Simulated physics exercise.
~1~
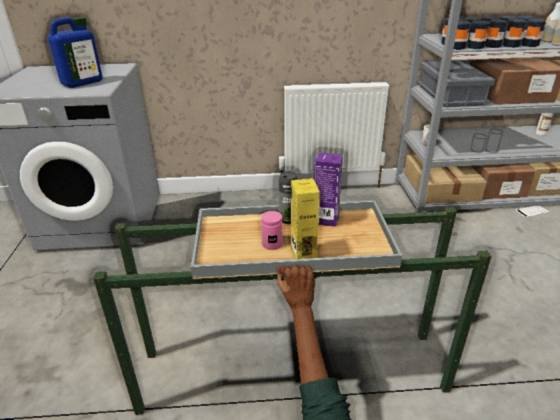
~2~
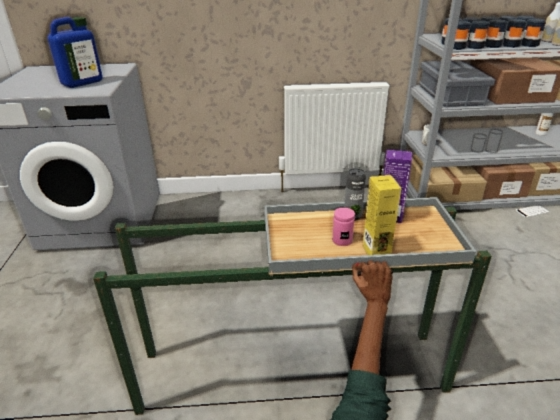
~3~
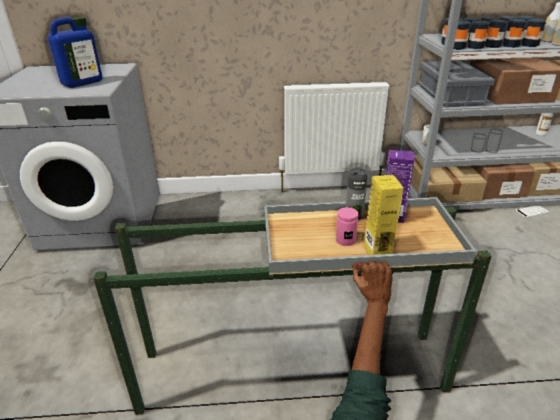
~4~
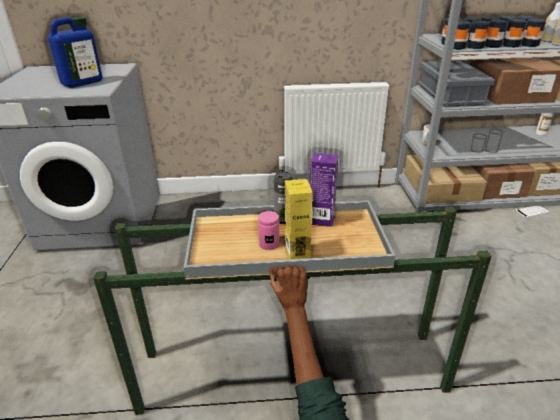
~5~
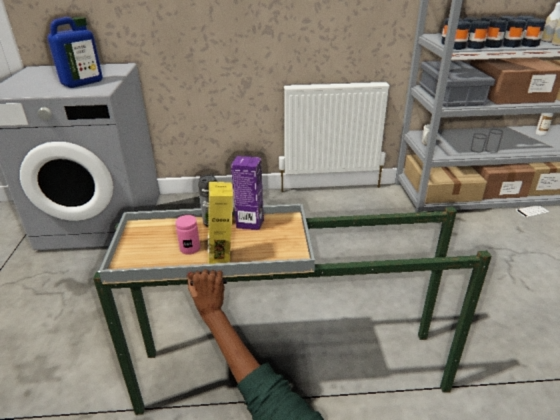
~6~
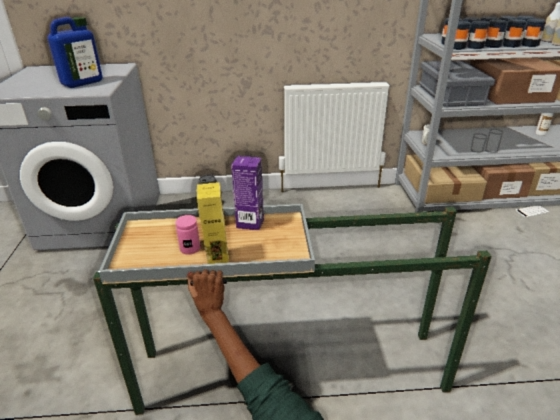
In the video, a hand slides a tray holding a yellow carton, a purple carton, a pink jar and a grey can right along a green rack, then back left to the other end, where all four items remain upright on the tray.
